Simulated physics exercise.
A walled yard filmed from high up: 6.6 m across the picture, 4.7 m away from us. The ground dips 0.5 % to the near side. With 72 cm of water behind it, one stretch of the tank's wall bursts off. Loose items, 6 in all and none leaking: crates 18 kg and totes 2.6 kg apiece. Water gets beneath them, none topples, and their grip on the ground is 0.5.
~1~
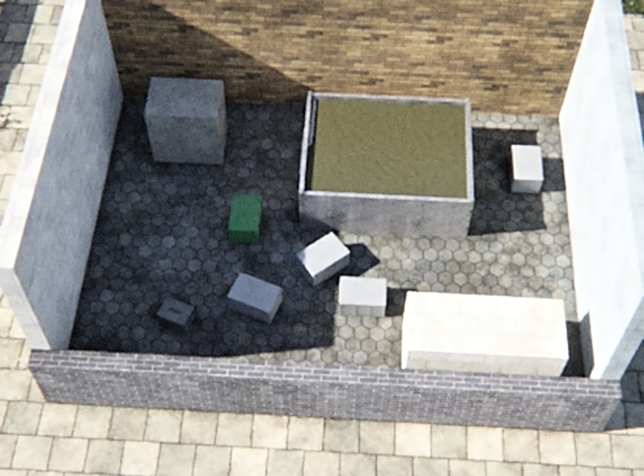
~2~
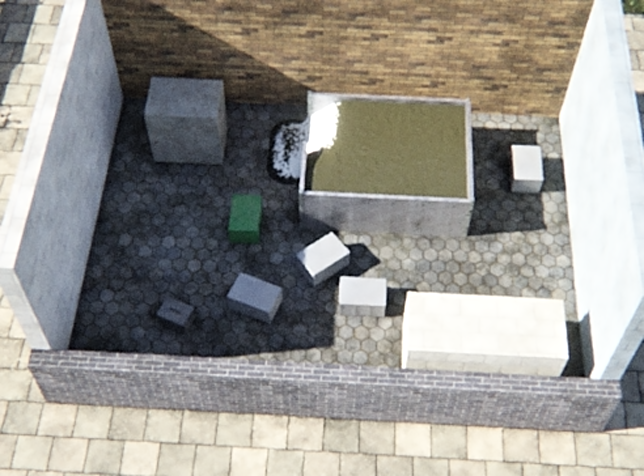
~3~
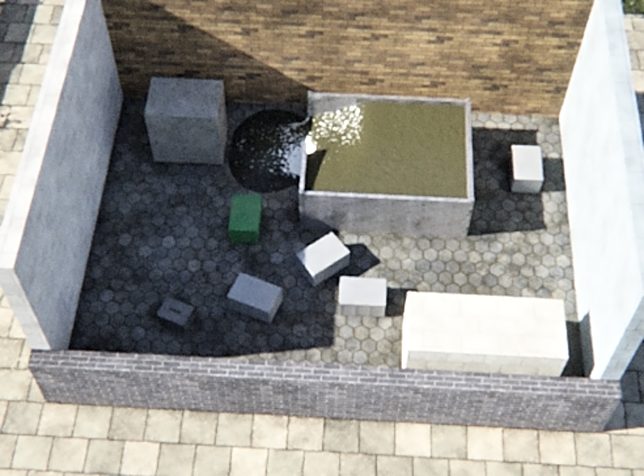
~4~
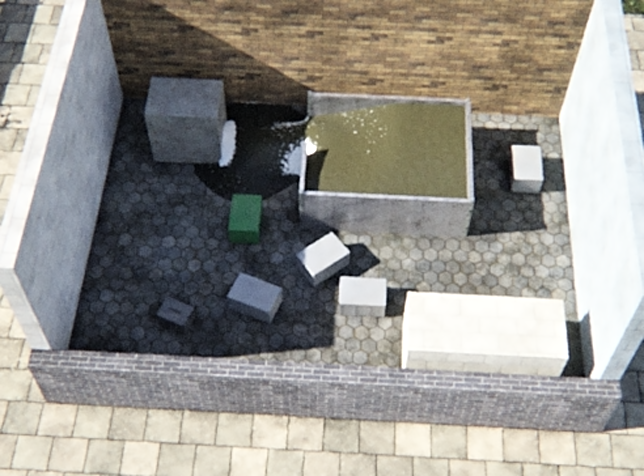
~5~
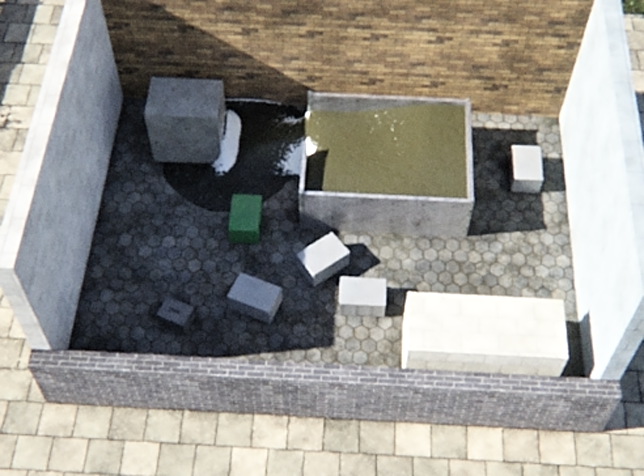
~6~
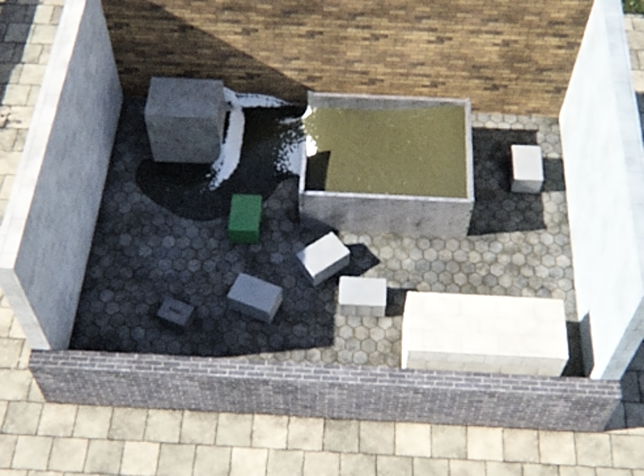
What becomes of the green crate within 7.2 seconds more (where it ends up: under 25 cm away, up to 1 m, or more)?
Green crate moves a short way.
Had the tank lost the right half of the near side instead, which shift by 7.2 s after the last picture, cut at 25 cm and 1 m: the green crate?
In that case the green crate barely shifts.
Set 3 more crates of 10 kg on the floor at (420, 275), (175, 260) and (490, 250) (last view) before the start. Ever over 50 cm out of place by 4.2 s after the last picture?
In turn: Under, more, under.
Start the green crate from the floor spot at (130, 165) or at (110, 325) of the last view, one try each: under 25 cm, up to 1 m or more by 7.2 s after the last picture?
In turn: It travels far; it gets carried off.
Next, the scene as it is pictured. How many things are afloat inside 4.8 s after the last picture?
1 of them.
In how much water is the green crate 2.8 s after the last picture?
Roughly 3 cm.
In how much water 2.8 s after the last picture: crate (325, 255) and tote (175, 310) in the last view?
Roughly 1 and 17 cm.
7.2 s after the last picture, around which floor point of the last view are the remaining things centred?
Near (393, 248).
Then, 0.9 s after the last picture the green crate is near (245, 212), 0.0 m from its start, aground; 0 afloat.
Then, 2.8 s after the last picture the green crate is near (254, 252), 0.7 m from its start, aground; 1 afloat.
Then, 4.8 s after the last picture the green crate is near (256, 252), 0.7 m from its start, aground; 1 afloat.
Then, 7.2 s after the last picture the green crate is near (283, 231), 0.6 m from its start, afloat; 5 afloat.
